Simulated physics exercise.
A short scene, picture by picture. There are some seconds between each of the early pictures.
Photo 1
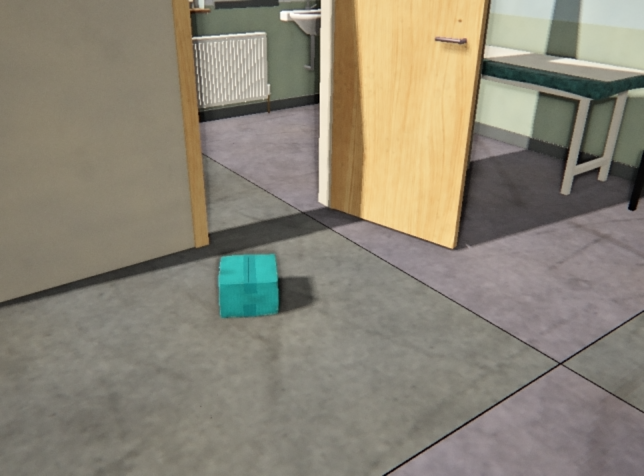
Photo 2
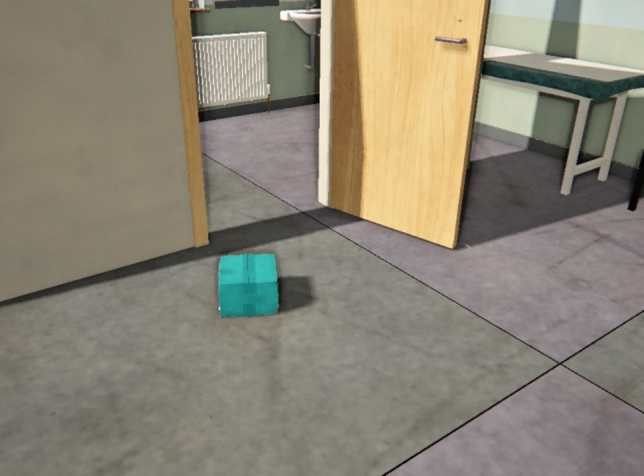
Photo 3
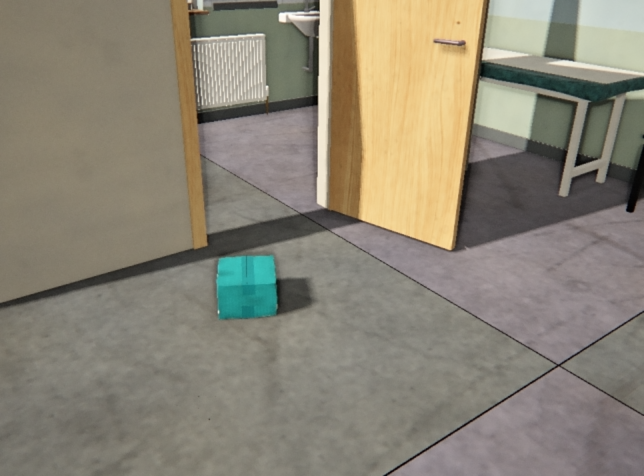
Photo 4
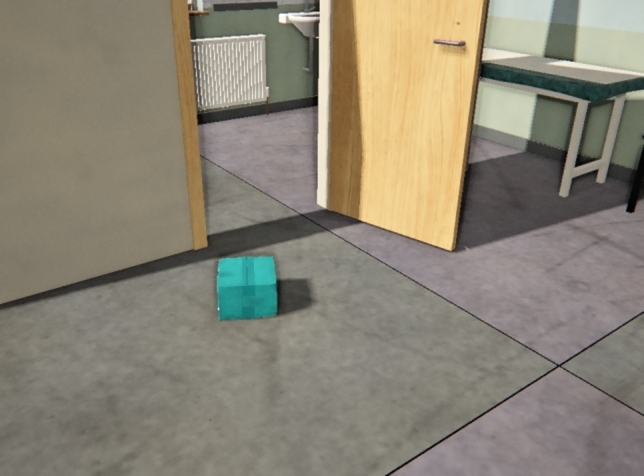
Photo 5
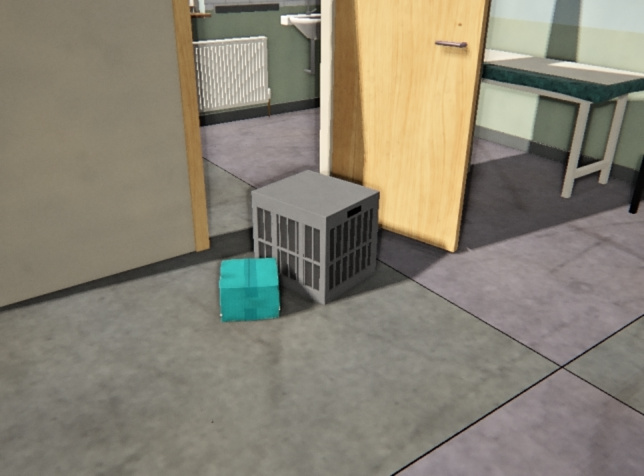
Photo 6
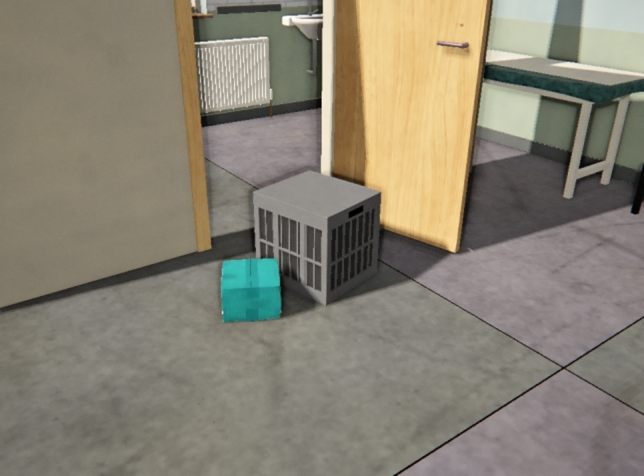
A grey chest appears behind the still turquoise box, beside the wide open door.
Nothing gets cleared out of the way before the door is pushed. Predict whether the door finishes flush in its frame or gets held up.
My prediction is that the door will be halted.
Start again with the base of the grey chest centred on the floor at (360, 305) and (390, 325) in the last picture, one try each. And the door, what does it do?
Try 1: Door stays partly open. Try 2: Door ends up flush.
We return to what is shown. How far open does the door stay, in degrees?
Some 70°.
Then, 0.50 s on from there, open by 96°.
Then, 0.80 s on from there, open by 84°.
Then, 1.10 s on from there, open by 70°.
In the end, open by 69°; both unmoved. At the end, from the last picture's camera, grey chest near (315, 234).
